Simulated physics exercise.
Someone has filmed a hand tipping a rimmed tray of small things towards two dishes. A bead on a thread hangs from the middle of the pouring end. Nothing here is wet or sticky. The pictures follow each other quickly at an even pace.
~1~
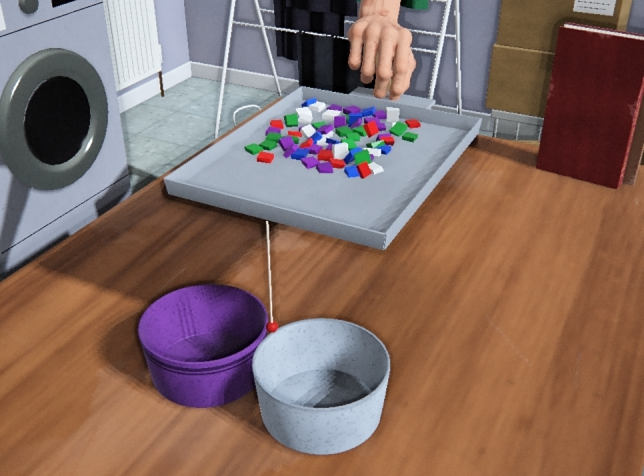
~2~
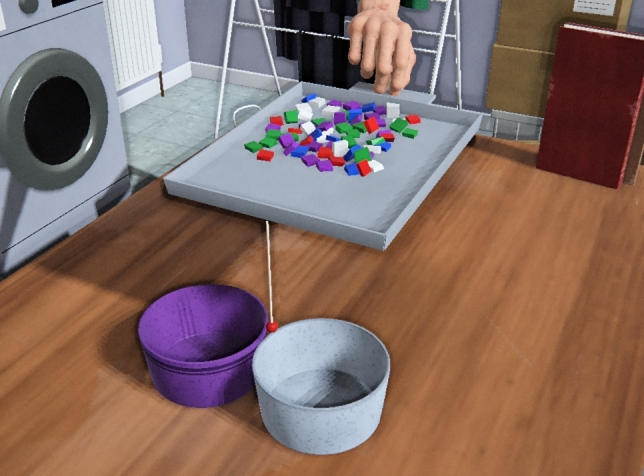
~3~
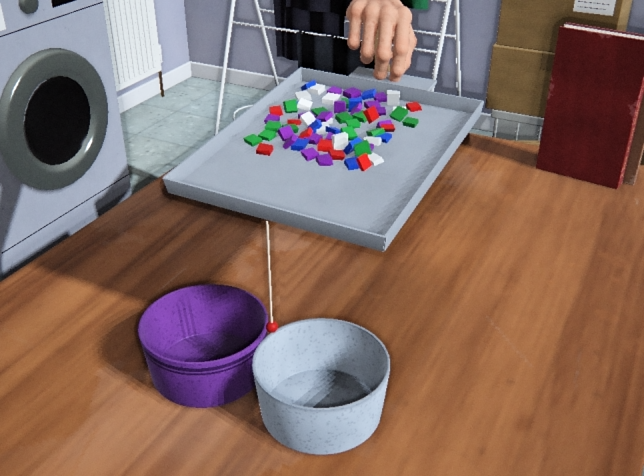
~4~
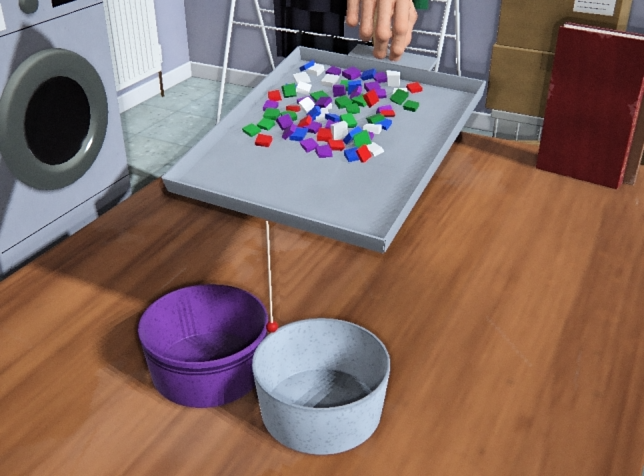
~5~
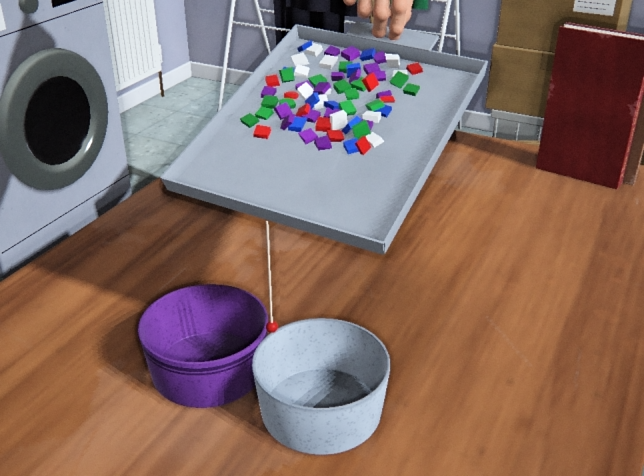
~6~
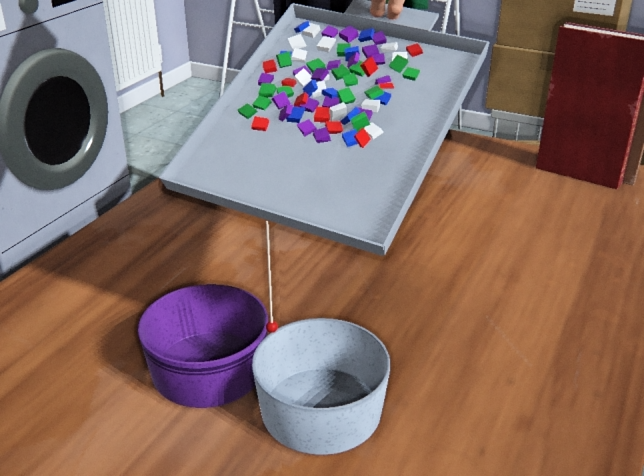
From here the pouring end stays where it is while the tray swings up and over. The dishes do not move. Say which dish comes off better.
It favours the right-hand dish.
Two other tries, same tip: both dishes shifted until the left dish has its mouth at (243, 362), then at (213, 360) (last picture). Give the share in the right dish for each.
First some 40, then 50 per cent.
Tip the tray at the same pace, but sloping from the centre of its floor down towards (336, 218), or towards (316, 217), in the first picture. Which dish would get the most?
First right, then the right one.
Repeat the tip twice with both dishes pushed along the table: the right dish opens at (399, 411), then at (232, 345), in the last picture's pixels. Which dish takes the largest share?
One: Left. Two: Right.
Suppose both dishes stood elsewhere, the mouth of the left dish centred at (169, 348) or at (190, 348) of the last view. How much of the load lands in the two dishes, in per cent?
About 80 and 80 per cent.
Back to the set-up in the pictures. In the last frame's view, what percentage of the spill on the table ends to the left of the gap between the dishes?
About 50 per cent.
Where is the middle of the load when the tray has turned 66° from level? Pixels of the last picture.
At about (286, 195).
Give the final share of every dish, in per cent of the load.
The left dish has 20 per cent, the right dish has 40.
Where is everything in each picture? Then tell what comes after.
The first frame shows corners of the pouring end near (167, 178) and (384, 233), level; middle of the load near (353, 137), mosaic tiles; left dish near (168, 379); right dish near (289, 425); bead on its thread near (272, 327).
The second frame shows corners of the pouring end near (167, 178) and (384, 233), level; middle of the load near (353, 134).
The third frame shows corners of the pouring end near (166, 177) and (384, 235), tipped barely, lowest at the right corner; middle of the load near (353, 124).
The fourth frame shows corners of the pouring end near (165, 177) and (383, 238), tipped a little, lowest at the right corner; middle of the load near (353, 109).
The fifth frame shows corners of the pouring end near (164, 176) and (383, 241), tipped clearly, lowest at the right corner; middle of the load near (352, 94).
The sixth frame shows corners of the pouring end near (163, 176) and (383, 243), tipped clearly, lowest at the right corner; middle of the load near (351, 80), only a few on the move; left dish near (168, 379); right dish near (289, 425).
Shortly afterwards, tray tipped steeply; all but a few on the tray; only a few in the air.
Next, tray tipped past a quarter turn; near a third on the tray; a little in the right dish; a little in the left dish; near a third outside both; a little in the air.
Some moments later, tray tipped past a quarter turn; near a third in the right dish; near a quarter in the left dish; near half outside both.
In the end, tray tipped past a quarter turn; near a third in the right dish; near a quarter in the left dish; near half outside both.
